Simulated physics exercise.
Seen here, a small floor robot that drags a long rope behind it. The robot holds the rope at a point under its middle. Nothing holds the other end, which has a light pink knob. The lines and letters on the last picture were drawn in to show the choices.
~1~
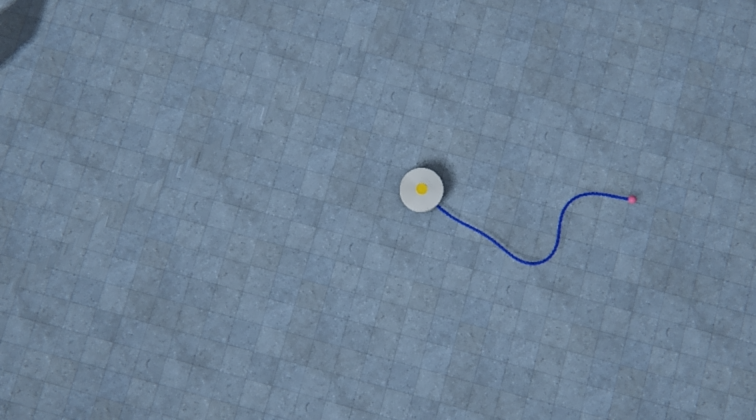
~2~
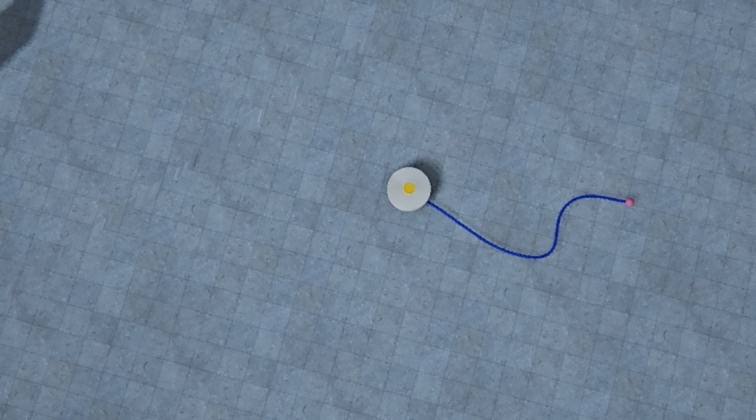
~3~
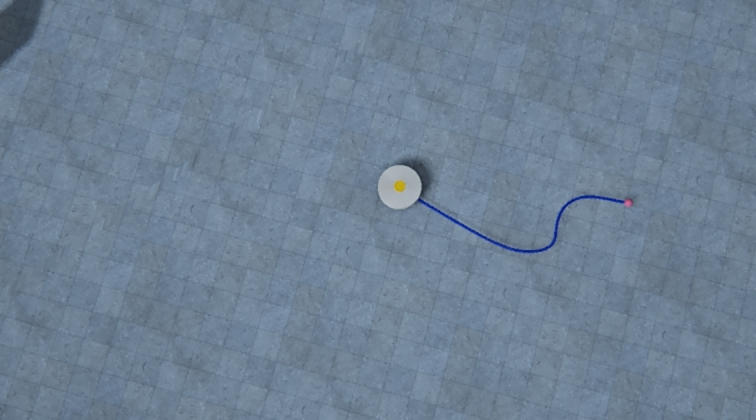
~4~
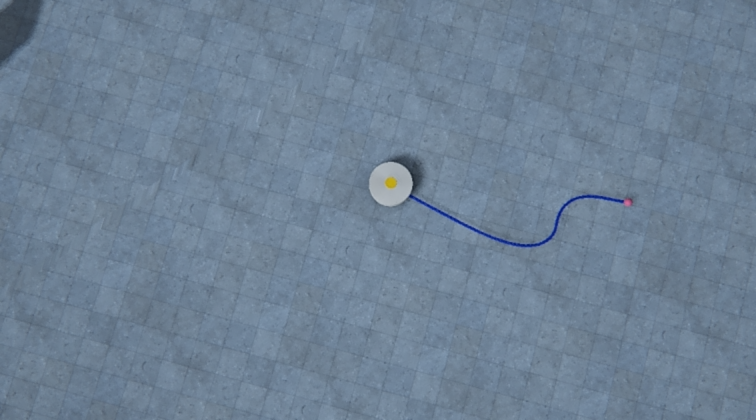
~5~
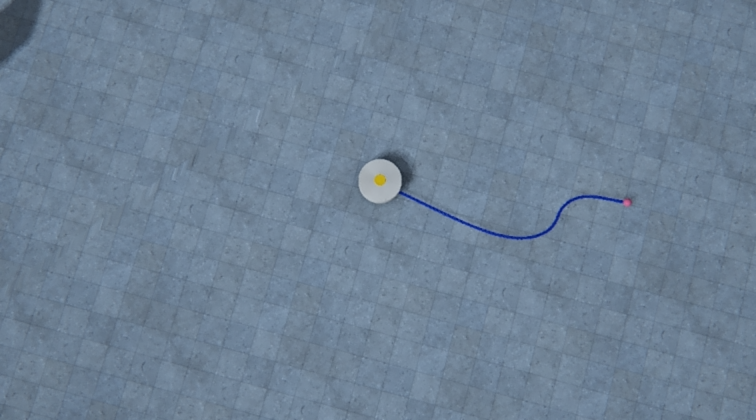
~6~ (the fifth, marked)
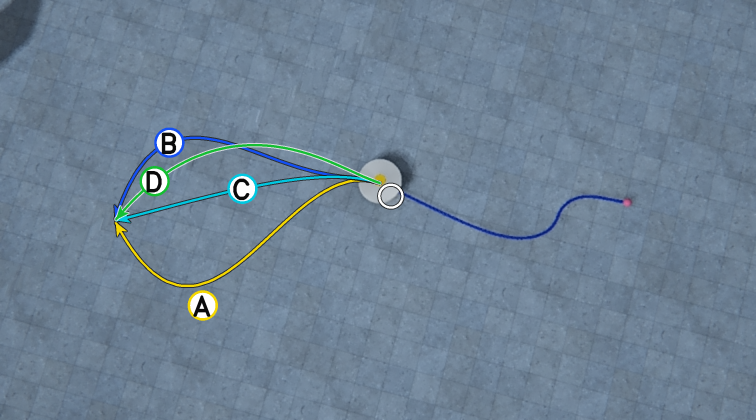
On a bluish-gray tiled floor seen from above, a small round white robot with a yellow center sits attached to a curving blue rope with a light pink knob at its far right end. The robot glides slowly left and slightly upward, drawing the near curve straighter while the knob barely moves.
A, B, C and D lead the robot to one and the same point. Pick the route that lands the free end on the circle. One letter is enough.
It should follow C.
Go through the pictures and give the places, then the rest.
Free end (632, 200); robot (421, 190), in the first picture.
Robot (409, 190); free end (630, 202), in the second picture.
Robot (400, 188); free end (629, 203), in the third picture.
Robot (391, 185); free end (628, 202), in the fourth picture.
Robot (380, 182); free end (628, 202), in the fifth picture.
On the marked copy, A from (380, 183) via (246, 258) to (116, 222); B from (380, 183) via (227, 143) to (115, 219); C from (380, 183) via (248, 188) to (117, 220); D from (380, 183) via (238, 146) to (116, 219); the ring at (391, 196).
With C. Early on, robot (280, 180), middle of the rope (421, 192), free end (557, 204).
Further on, robot (183, 201), middle of the rope (326, 194), free end (462, 196).
At the end, robot (113, 220), middle of the rope (256, 203), free end (392, 195); the free end is on the ring.
As for the rest, A leaves the free end at (388, 225); B leaves the free end at (382, 177); D leaves the free end at (386, 176).
